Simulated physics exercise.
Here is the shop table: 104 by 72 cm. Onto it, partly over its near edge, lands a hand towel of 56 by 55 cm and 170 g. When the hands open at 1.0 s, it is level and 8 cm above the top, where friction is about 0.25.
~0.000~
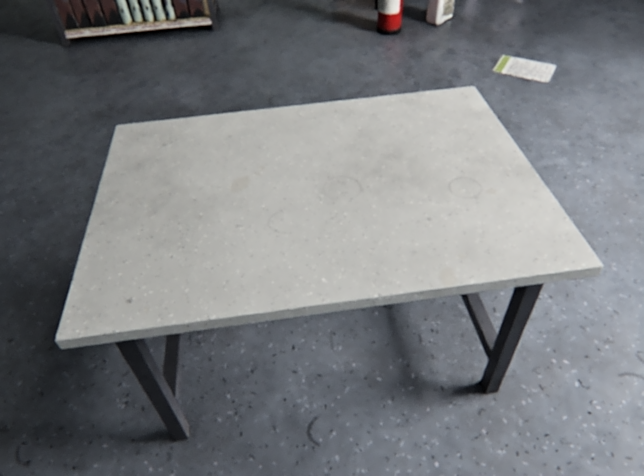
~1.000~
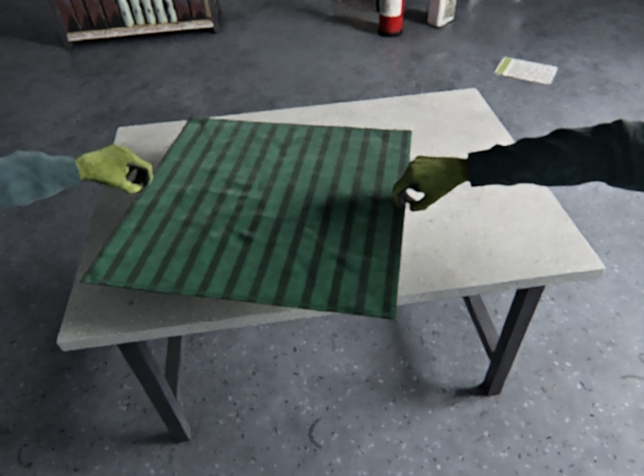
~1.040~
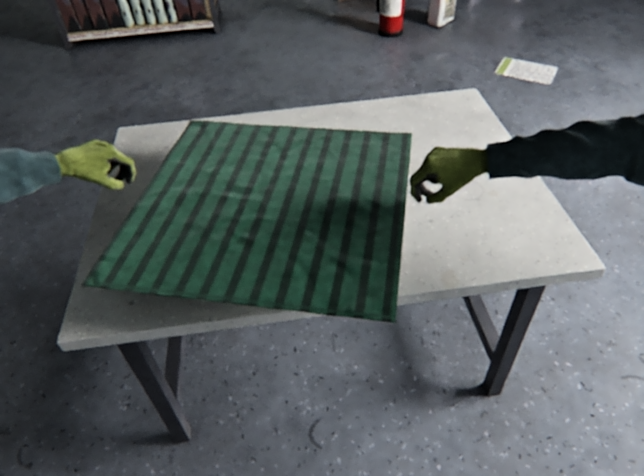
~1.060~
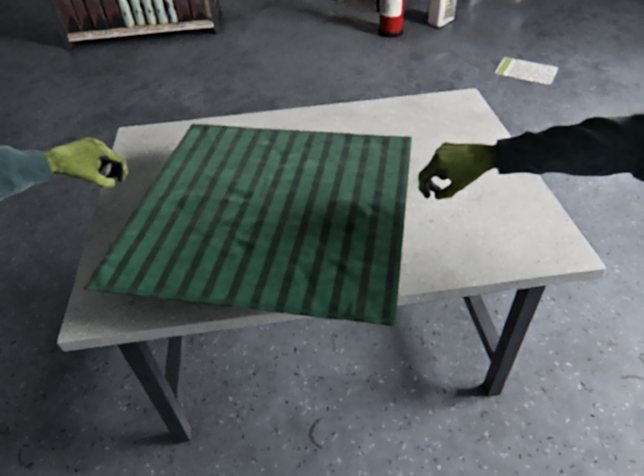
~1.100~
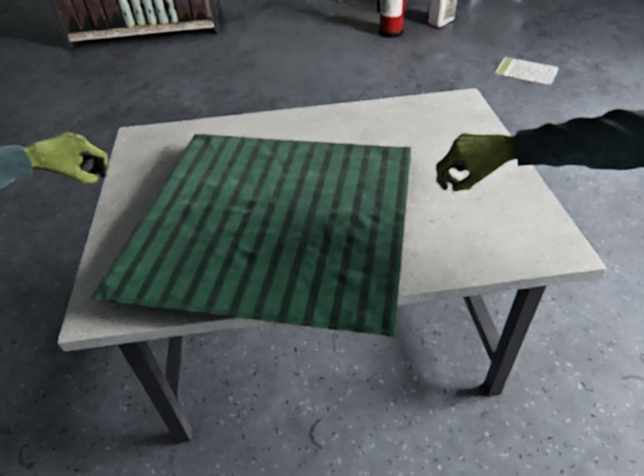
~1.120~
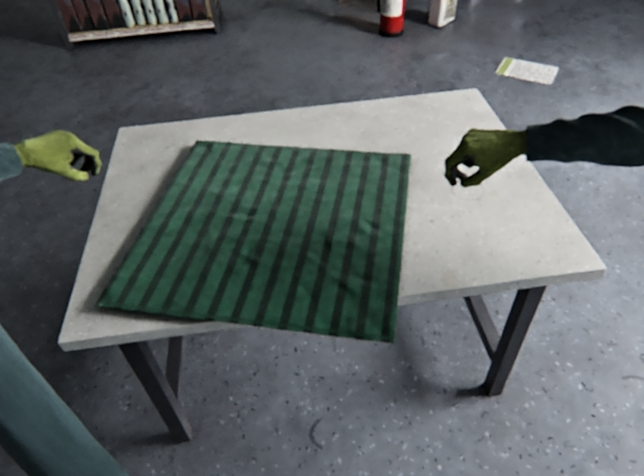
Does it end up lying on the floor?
No, it stays on the top.
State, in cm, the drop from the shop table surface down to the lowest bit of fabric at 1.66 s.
It's hanging something like 10 cm below the top at that point.
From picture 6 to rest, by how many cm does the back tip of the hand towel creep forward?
I'd put it at close to 0 cm.
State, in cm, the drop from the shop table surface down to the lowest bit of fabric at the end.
Around 10 centimetres.
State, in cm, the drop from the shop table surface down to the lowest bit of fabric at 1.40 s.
Roughly 8 centimetres below the top.
After 1.4 s, 90 % of the hand towel is still over the top.
After 1.7 s, 90 % of the hand towel is still over the top.
After 1.9 s, 90 % of the hand towel is still over the top.
After 2.2 s, 90 % of the hand towel is still over the top.
After 4.4 s, 90 % of the hand towel is still over the top.
